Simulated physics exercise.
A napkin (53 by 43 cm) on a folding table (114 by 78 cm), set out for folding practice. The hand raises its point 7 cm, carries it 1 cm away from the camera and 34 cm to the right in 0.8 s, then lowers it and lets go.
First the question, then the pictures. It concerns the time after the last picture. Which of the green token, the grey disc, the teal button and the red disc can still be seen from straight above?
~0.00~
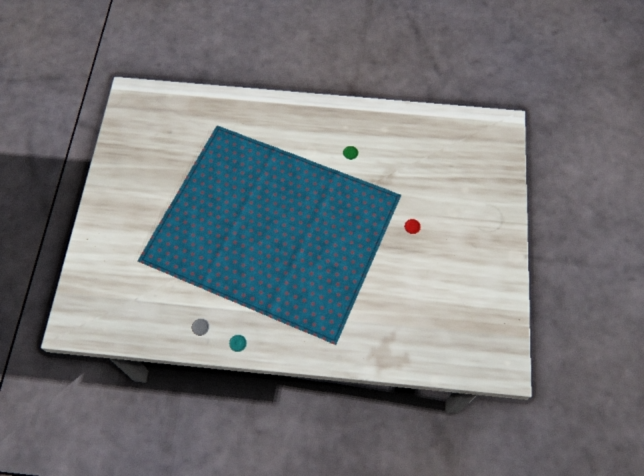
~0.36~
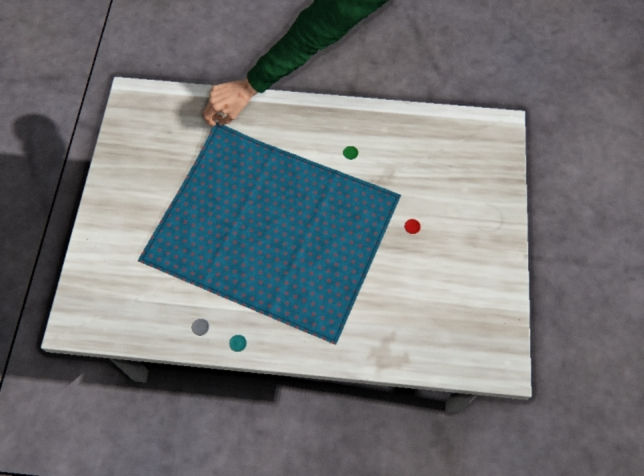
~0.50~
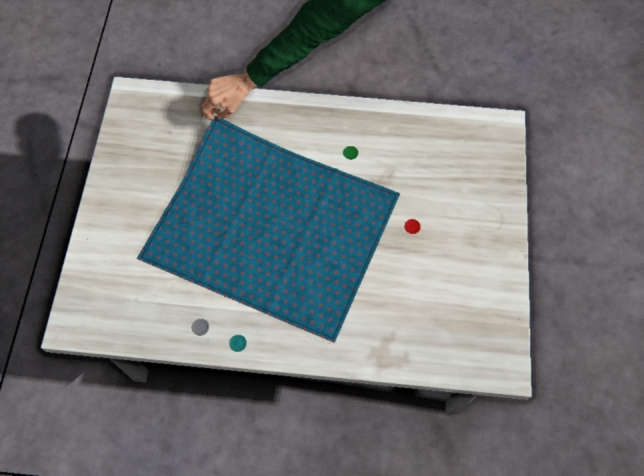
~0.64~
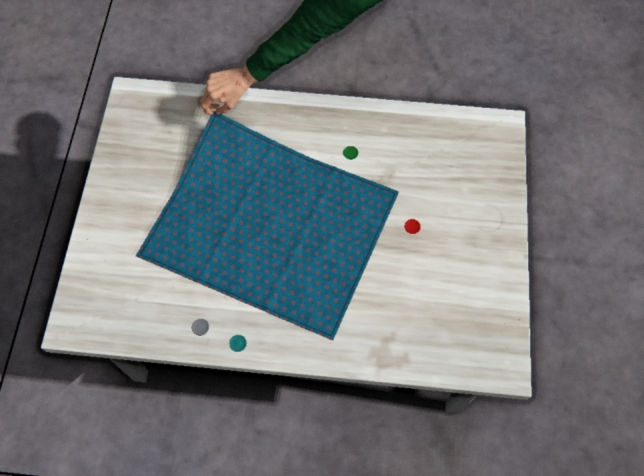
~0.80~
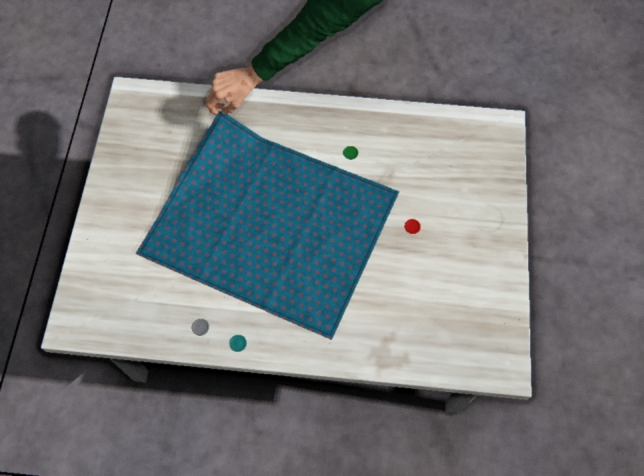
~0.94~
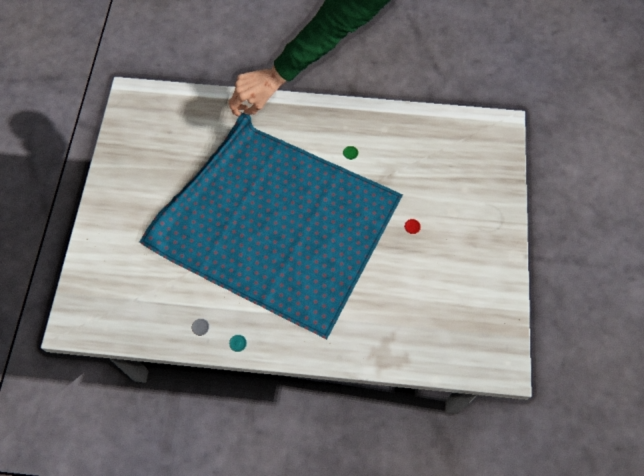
The green token ends under the cloth, the grey disc remains in the open, the teal button still shows, the red disc ends under the cloth.
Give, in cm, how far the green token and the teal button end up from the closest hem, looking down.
Around 3 centimetres for the first one and around 13 centimetres for the second.
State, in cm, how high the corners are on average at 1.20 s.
On average the corners sit about 2 cm above the surface.
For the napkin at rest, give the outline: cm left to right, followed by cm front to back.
About 60 cm wide, 58 cm deep.
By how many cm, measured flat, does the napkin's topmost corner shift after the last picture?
That corner moves about 30 cm, measured flat, before it rests.
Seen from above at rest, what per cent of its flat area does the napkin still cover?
Some 80 per cent.
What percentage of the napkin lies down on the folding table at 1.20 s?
80 per cent.
After 1.2 s, 80 % of it is down, spanning 63 by 59 cm, above no small thing.
After 1.5 s, 80 % of it is down, spanning 61 by 59 cm, above green token, red disc.
After 1.8 s, 80 % of it is down, spanning 61 by 59 cm, above green token, red disc.
After 2.0 s, 80 % of it is down, spanning 61 by 59 cm, above green token, red disc.
After 3.0 s, 80 % of it is down, spanning 61 by 59 cm, above green token, red disc.
